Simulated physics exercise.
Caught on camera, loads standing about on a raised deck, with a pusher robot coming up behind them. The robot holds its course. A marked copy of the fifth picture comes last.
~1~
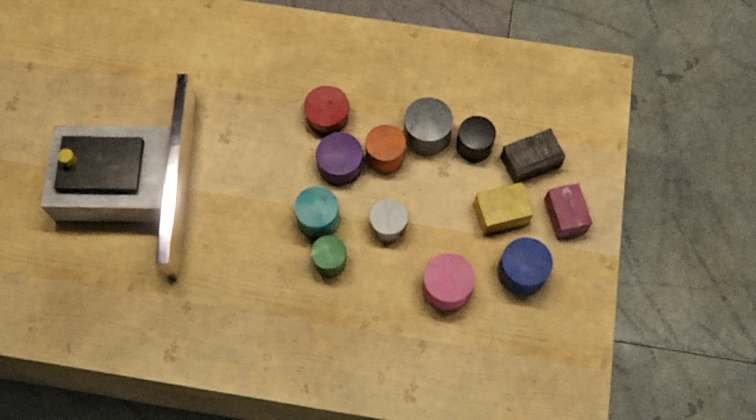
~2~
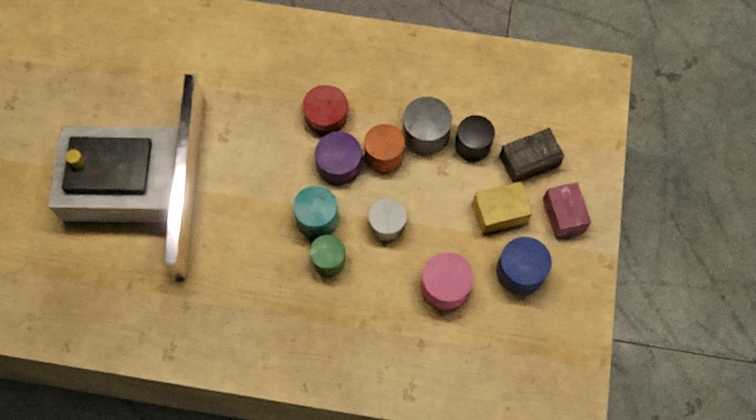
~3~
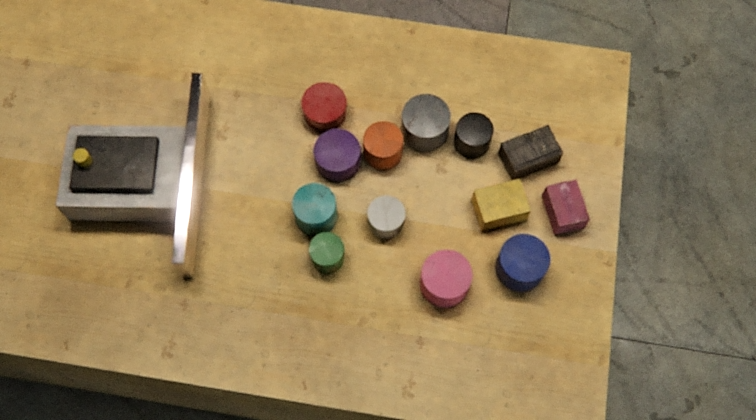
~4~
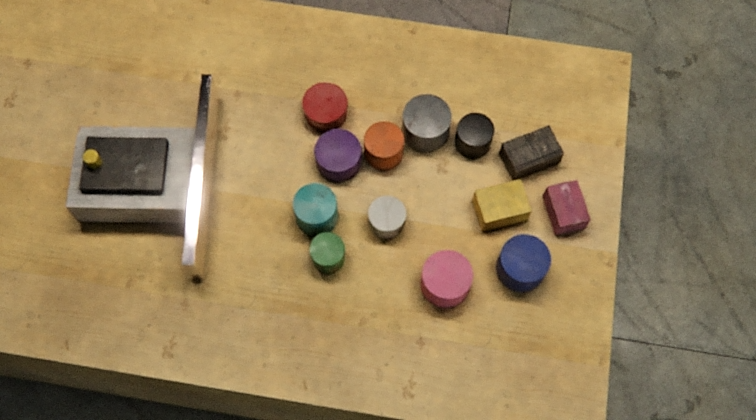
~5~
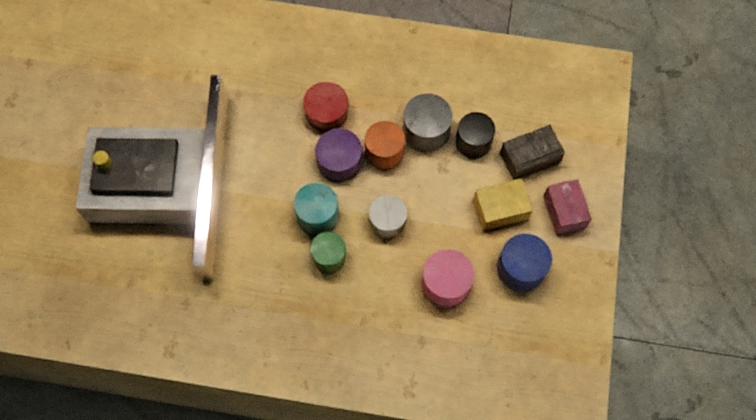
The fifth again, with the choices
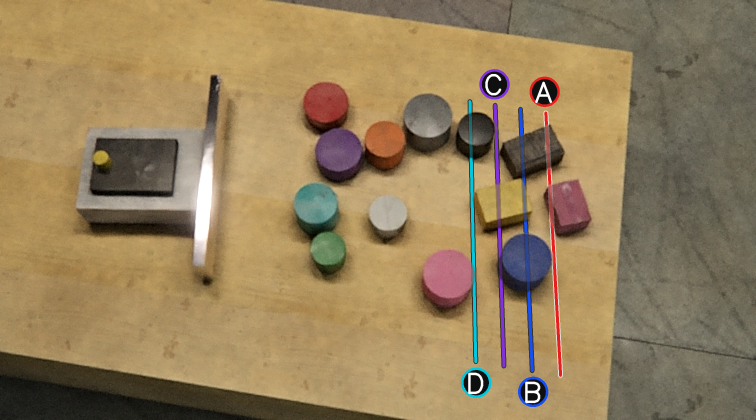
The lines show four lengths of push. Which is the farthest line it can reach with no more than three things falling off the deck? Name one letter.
It can go as far as A.
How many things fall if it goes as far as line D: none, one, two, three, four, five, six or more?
In all, none.
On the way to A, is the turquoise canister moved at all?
Yes.
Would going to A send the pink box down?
By then, yes.
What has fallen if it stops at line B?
The pink box.
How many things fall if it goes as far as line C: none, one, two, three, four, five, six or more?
In all, none.
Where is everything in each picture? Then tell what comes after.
Yellow crate (503, 209); pink canister (448, 282); black canister (476, 139), in the first frame.
Robot (113, 164); blue canister (524, 266), in the second frame.
Robot (121, 163); grey canister (426, 123), in the third frame.
Robot (131, 164); orange canister (384, 146), in the fourth frame.
Robot (141, 165); green pail (329, 253); white pail (388, 217); pink box (567, 207), in the fifth frame.
On the copy, A at (553, 237); B at (526, 233); C at (499, 229); D at (473, 224).
On A. First, robot (264, 185); red pail (364, 109); grey canister (433, 120).
Then, robot (389, 204); pink box (572, 205); blue canister (537, 270).
Finally, robot (488, 219); pink box over the edge; blue canister (619, 274); one fallen.
By contrast, B is within the limit but short; C is within the limit but short; D is within the limit but short.
